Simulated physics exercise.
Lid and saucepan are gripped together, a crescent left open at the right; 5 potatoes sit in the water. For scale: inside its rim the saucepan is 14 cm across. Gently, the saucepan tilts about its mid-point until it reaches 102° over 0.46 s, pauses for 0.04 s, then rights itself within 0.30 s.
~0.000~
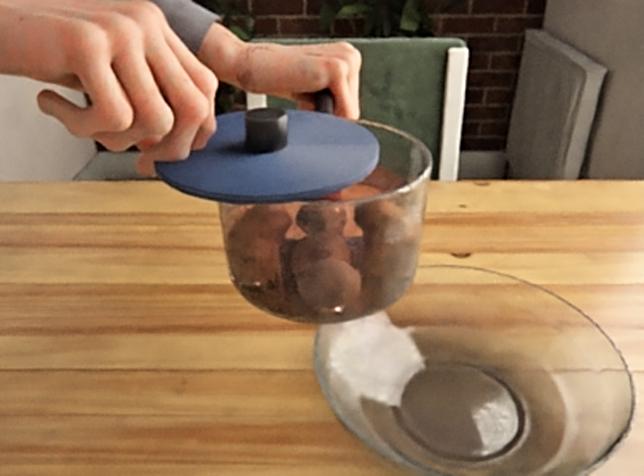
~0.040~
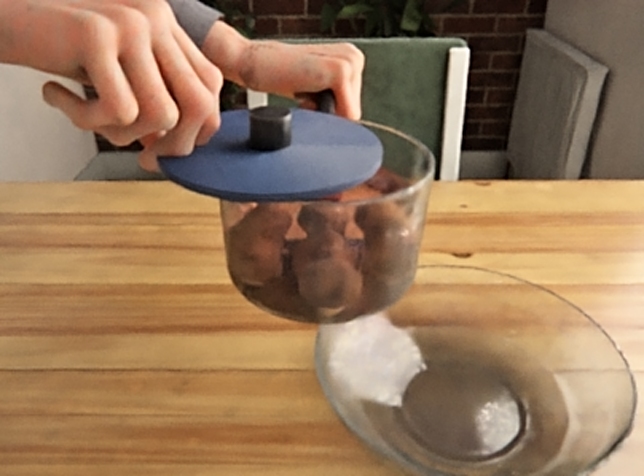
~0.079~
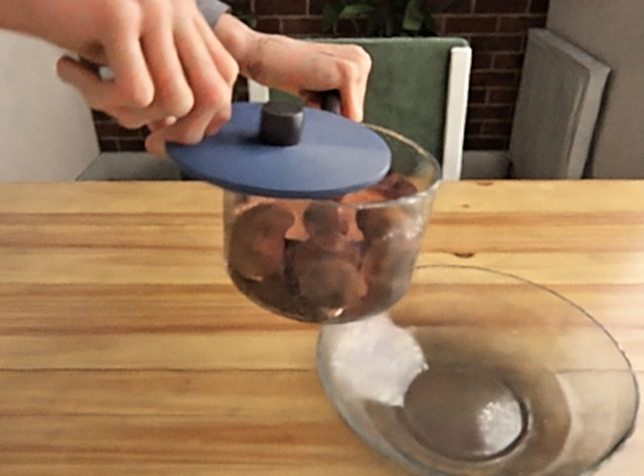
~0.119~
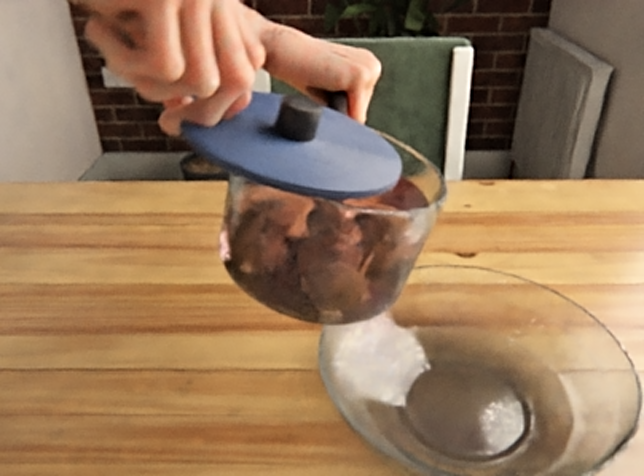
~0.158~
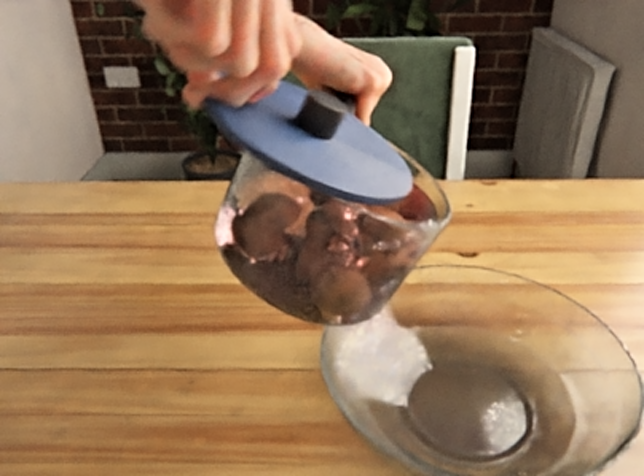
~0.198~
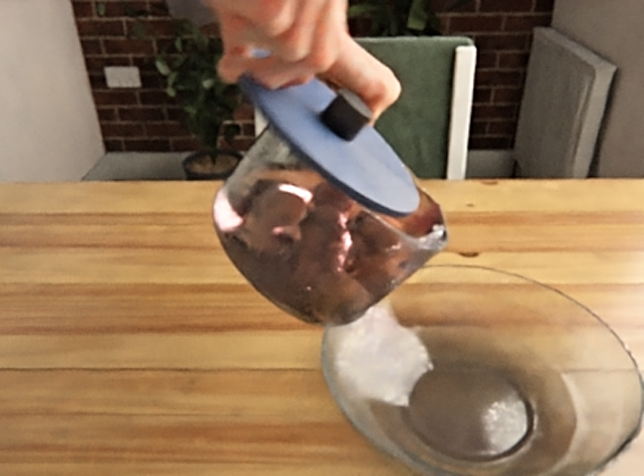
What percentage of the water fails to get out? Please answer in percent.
About 20 per cent.
By 0.35 s the tilt is 89° and 65 per cent of the water is still in the saucepan.
By 0.46 s the tilt is 102° and 36 per cent of the water is still in the saucepan.
By 0.58 s the tilt is 84° and 22 per cent of the water is still in the saucepan.
By 0.71 s the tilt is 21° and 20 per cent of the water is still in the saucepan.
At rest 20 per cent of the water is still in the saucepan.
